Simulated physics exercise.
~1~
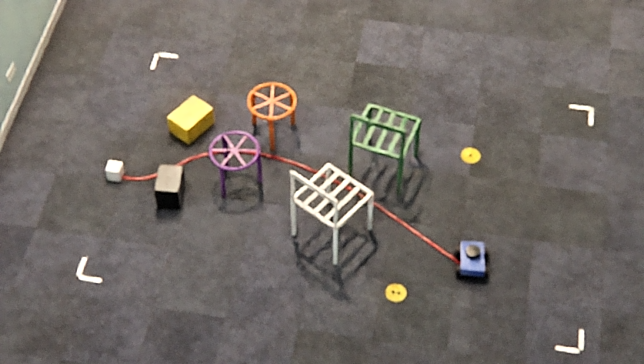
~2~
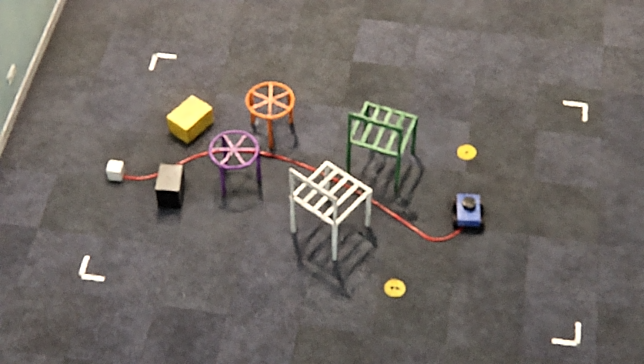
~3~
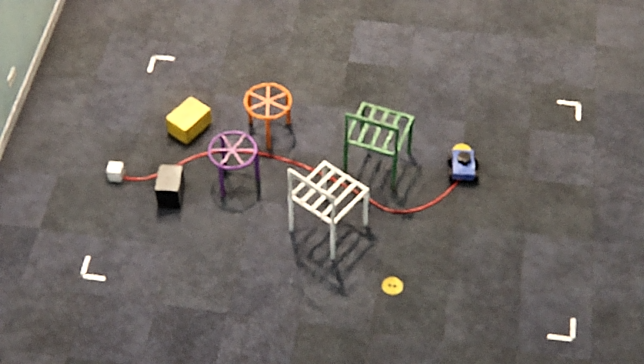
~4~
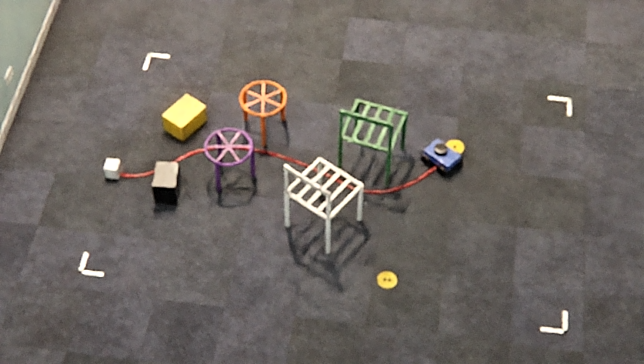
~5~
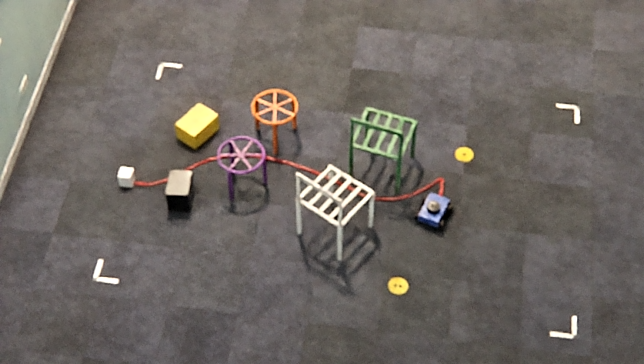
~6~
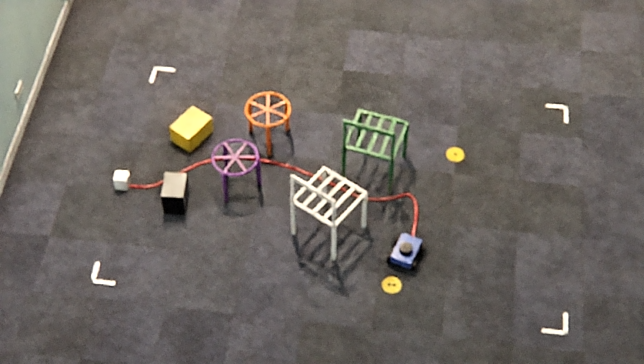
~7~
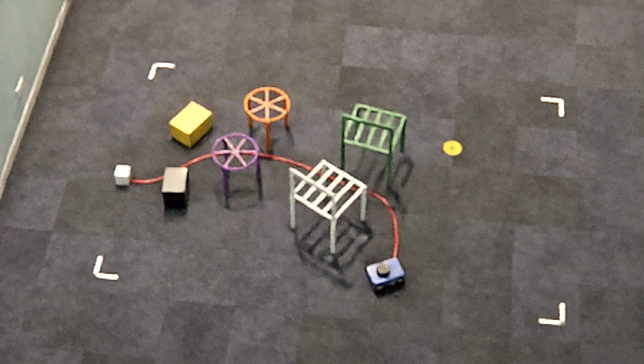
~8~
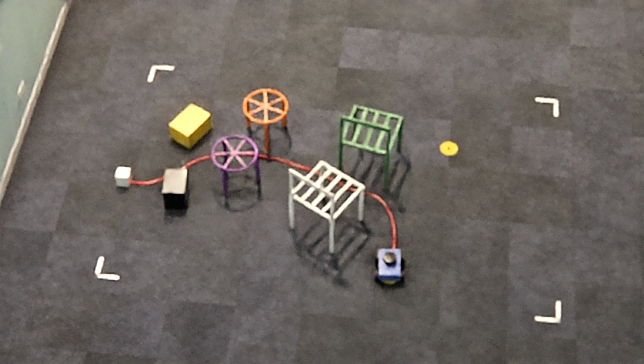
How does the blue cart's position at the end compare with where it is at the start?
At the start the cart is well to the right of the white chair, off to the right of the lower yellow mark. At the end it is farther left, just below and slightly right of the white chair, covering that mark.
